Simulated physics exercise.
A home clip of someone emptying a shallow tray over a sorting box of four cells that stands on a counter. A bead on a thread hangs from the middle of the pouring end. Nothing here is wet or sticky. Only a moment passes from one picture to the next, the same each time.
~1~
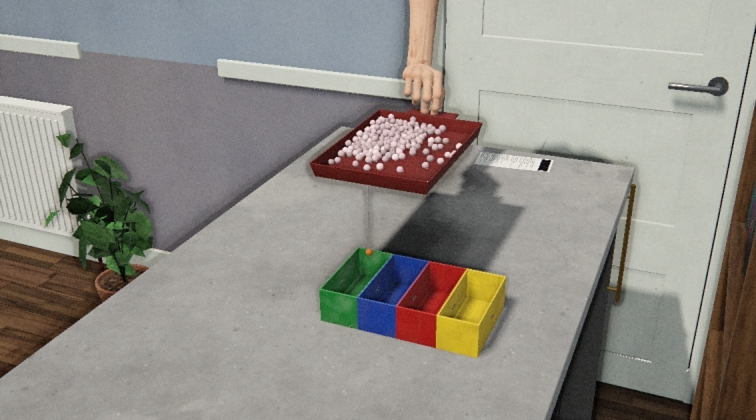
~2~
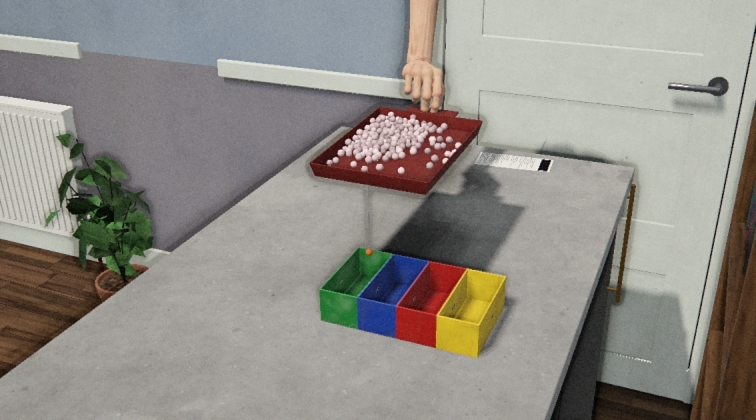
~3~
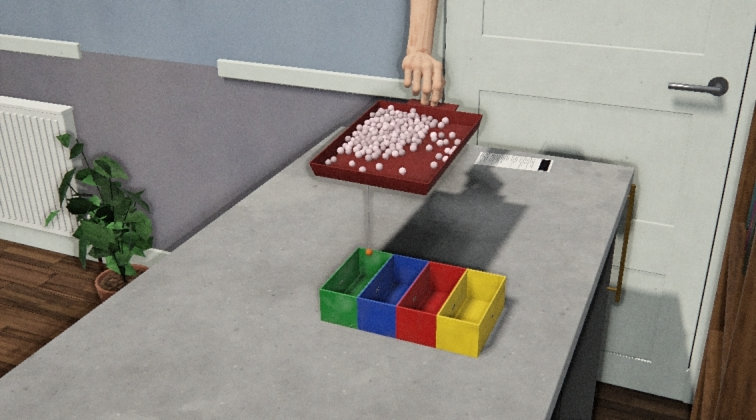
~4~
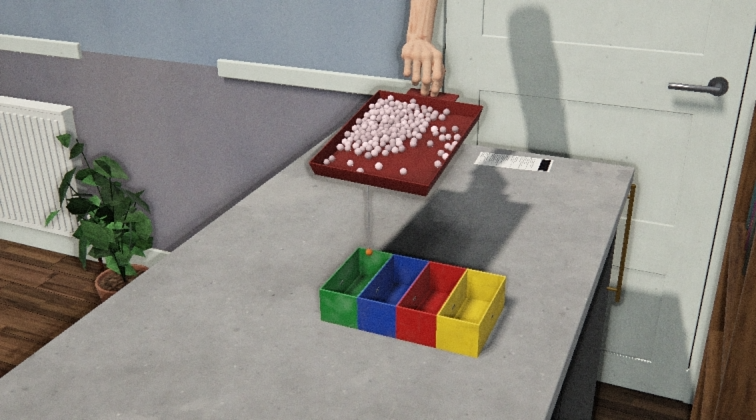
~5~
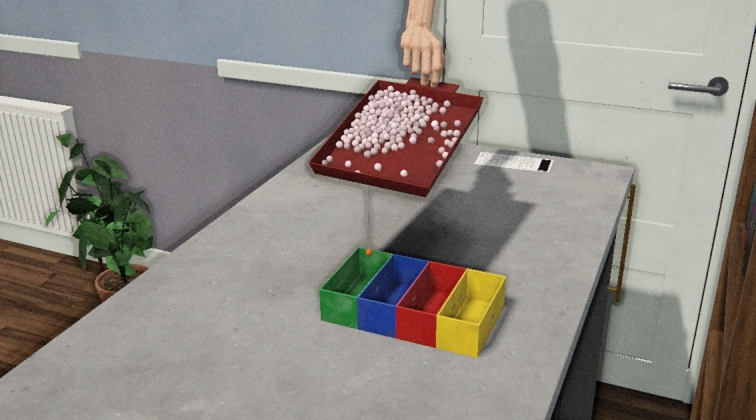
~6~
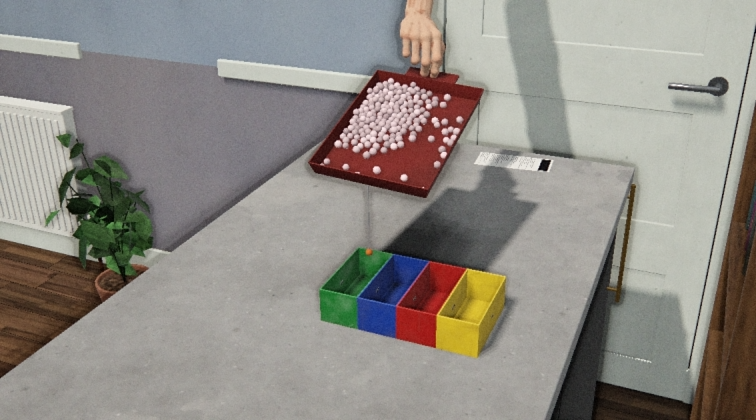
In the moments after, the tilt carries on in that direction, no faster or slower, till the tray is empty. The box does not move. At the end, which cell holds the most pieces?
It favours the blue compartment.
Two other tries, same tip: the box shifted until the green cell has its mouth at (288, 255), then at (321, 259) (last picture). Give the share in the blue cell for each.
In turn 0 and 20 in a hundred.
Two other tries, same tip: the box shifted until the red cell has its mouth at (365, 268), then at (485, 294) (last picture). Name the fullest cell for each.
First that yellow cell, then the green cell.
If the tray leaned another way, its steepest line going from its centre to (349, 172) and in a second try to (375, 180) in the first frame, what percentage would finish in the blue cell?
In turn 0 and 30 in a hundred.
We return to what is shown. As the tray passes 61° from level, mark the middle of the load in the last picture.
Close to (390, 183).
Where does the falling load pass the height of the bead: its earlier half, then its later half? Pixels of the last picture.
The first part at (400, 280); the rest at (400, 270).
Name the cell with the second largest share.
The runner-up: The red cell.
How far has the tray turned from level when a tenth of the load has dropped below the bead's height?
At about 60°.
Shortly afterwards, tray tipped steeply; the bulk on the tray; a little in the red cell; a little in the blue cell; only a few in the green cell; a little falling or outside the box.
Next, tray tipped right over; a little on the tray; near a third in the blue cell; near a quarter in the red cell; near a quarter in the green cell; only a few in the yellow cell; near a quarter falling or outside the box.
Some moments later, tray tipped past a quarter turn; near half in the blue cell; near a quarter in the red cell; near a quarter in the green cell; only a few in the yellow cell; a little falling or outside the box.
In the end, tray tipped past a quarter turn; near half in the blue cell; near a quarter in the red cell; near a quarter in the green cell; only a few in the yellow cell; a little outside the box.
